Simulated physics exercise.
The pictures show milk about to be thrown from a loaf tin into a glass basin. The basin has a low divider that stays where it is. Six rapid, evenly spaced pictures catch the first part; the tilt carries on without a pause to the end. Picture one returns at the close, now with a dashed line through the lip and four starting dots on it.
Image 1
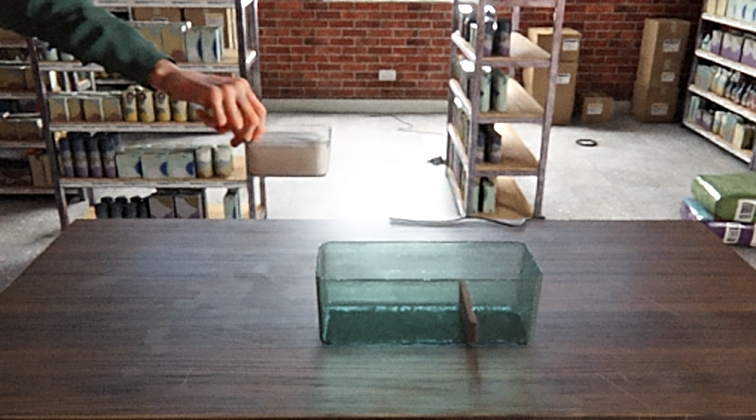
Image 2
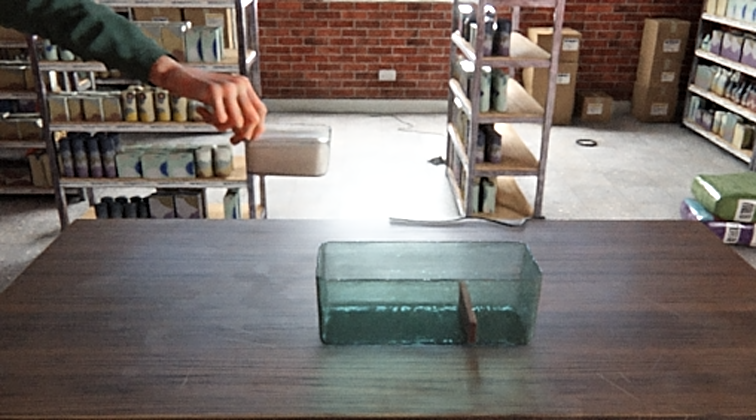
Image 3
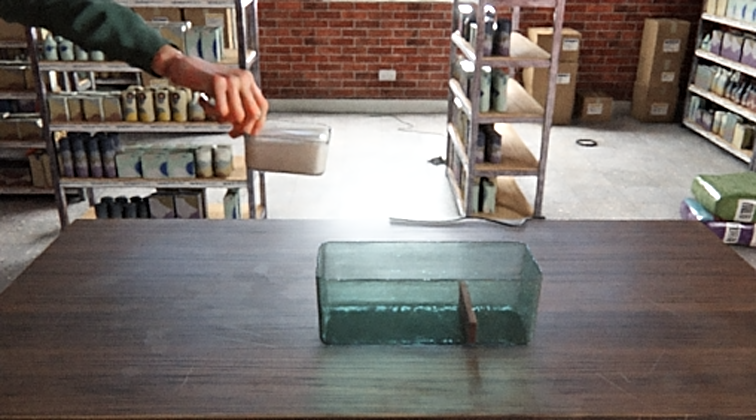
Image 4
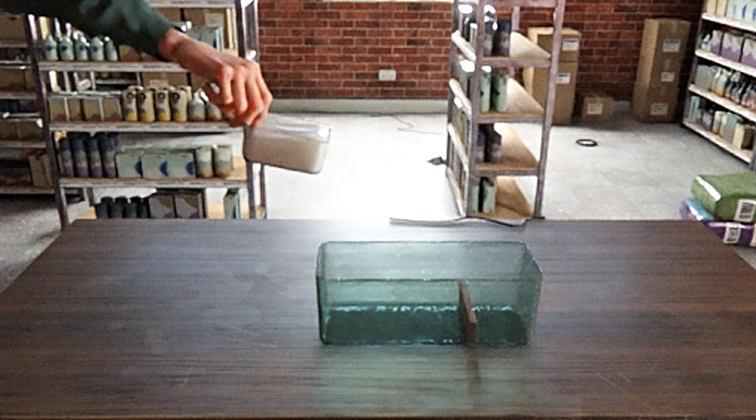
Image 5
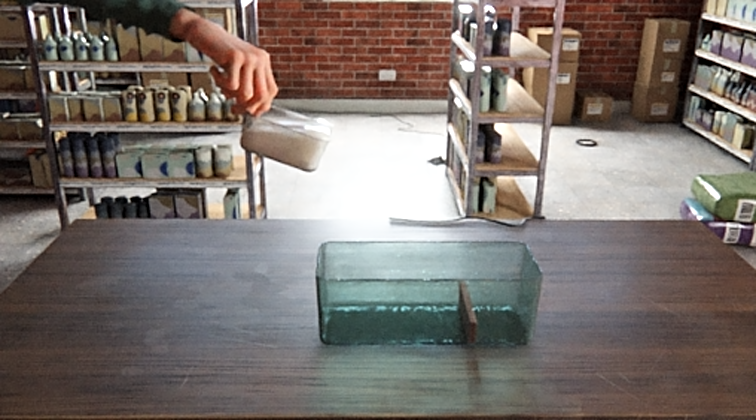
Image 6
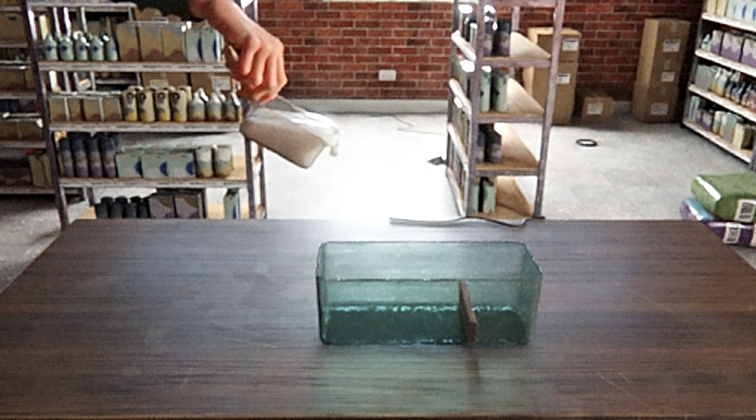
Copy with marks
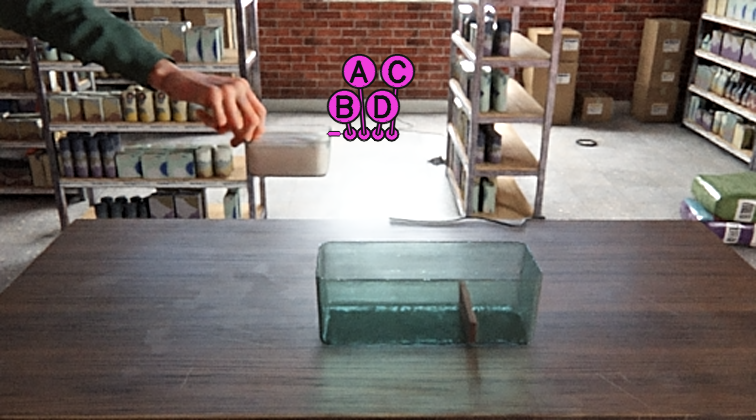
A hand held a clear container of milk above and left of a glass basin on a dark table, then tilted it steadily rightward until milk began slipping over its lip.
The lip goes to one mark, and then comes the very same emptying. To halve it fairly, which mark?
Take C.
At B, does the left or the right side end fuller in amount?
The left side.
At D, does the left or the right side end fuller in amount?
The left one.
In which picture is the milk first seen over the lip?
Picture 5.
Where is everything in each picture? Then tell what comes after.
Upright, lip at (329, 133); basin from (320, 342) to (533, 341); top of the wall at (468, 302); nothing has left yet.
Upright, lip at (329, 133); nothing has left yet.
Tipped about 5°, lip at (329, 133); nothing has left yet.
Tipped about 12°, lip at (329, 133); nothing has left yet.
Tipped about 20°, lip at (329, 133); milk is over the lip, down to (329, 133).
Tipped about 31°, lip at (329, 133); milk is over the lip, down to (335, 149).
On the marked copy, A at (364, 133); B at (350, 133); C at (391, 134); D at (377, 133).
If A is chosen, about 89 % ends left of the wall and 6 % right of it; 4 % is lost outside.
If B is chosen, about 87 % ends left of the wall and 11 % right of it.
If C is chosen, about 50 % ends left of the wall and 48 % right of it.
If D is chosen, about 80 % ends left of the wall and 17 % right of it; 3 % is lost outside.
